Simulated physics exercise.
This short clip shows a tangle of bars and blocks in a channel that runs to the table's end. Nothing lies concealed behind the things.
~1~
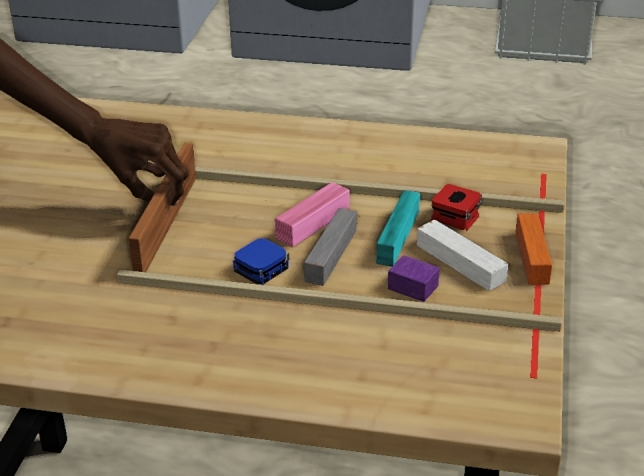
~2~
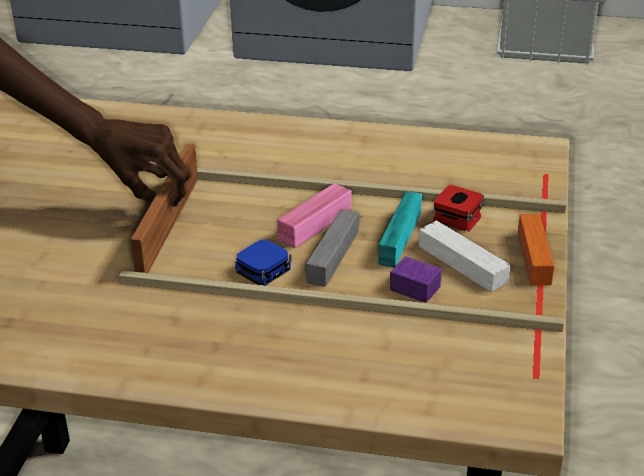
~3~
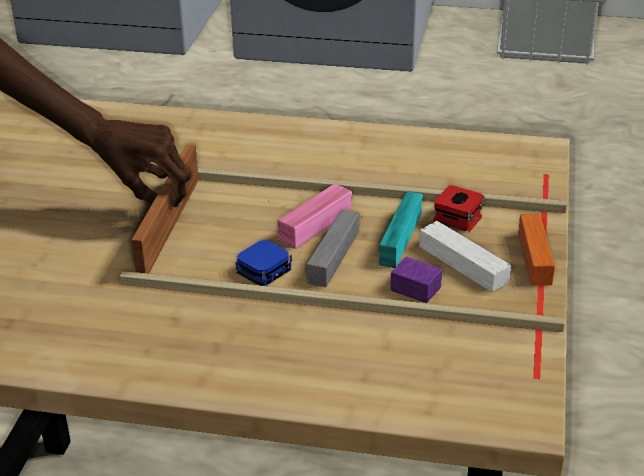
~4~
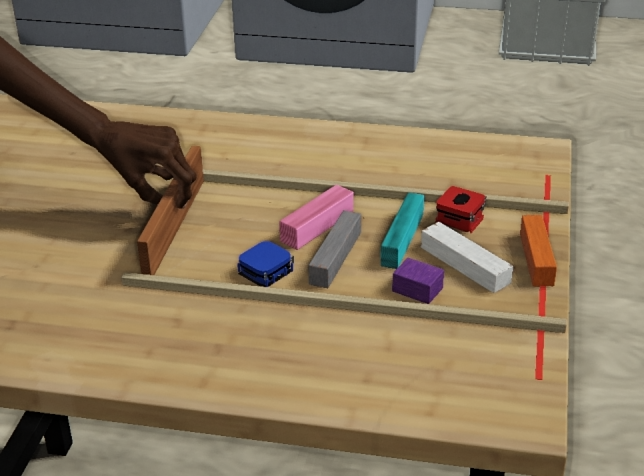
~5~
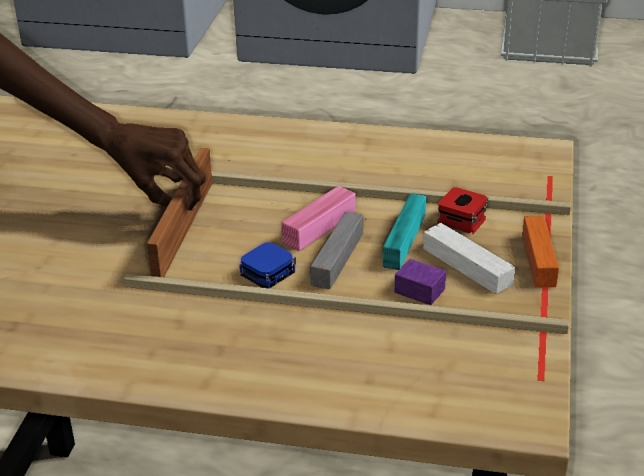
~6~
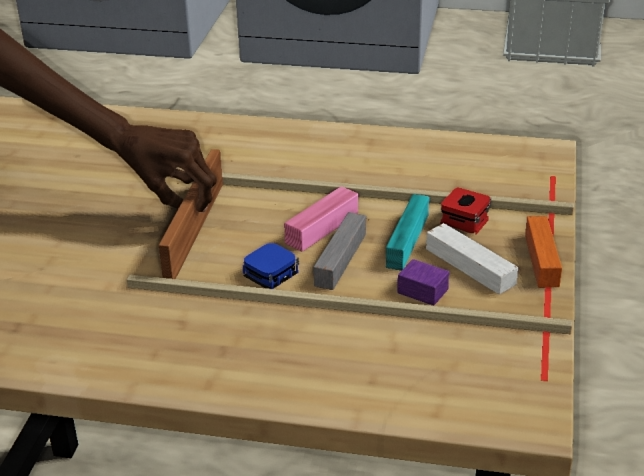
At first, a hand holds a brown board upright at the left of a channel on a wooden table, with loose coloured bars, blocks and cases lying between two rails. The hand then slides the board a short way right, while the objects stay still, with a gap remaining before them.
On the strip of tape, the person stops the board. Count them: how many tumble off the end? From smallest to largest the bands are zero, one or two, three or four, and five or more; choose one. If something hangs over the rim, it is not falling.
The right band is five or more.
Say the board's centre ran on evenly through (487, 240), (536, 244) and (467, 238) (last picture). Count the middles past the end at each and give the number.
By position: 3 / 6 / 1.
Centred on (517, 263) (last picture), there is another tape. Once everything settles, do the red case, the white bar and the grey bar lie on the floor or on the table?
One by one: The red case topples, the white bar topples, the grey bar holds its spot.
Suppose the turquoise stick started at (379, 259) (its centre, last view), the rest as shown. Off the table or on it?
If so, it ends up falling.
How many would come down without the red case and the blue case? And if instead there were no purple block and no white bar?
The count is 5 in the first case and 4 in the second.
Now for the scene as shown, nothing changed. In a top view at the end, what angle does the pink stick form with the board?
Angle: Roughly 0 degrees.
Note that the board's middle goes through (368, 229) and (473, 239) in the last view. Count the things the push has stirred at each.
The first count is 6, and then it's 8.
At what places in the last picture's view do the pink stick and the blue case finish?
I'd say approximately (563, 239) and then (569, 292).
Soon after, none off yet; orange bar at rest near (543, 251); white bar at rest near (471, 258); red case at rest near (465, 211).
Then, none off yet; orange bar at rest near (543, 251); white bar moved a little near (495, 256); red case moved a little near (482, 210).
Further on, one off so far; orange bar on its side near (612, 310); white bar tipped a little near (592, 262); red case moved well along near (564, 217).
At rest, the number that fall off is five or more; fallen, grey bar, turquoise stick, purple block, red case, white bar and orange bar.
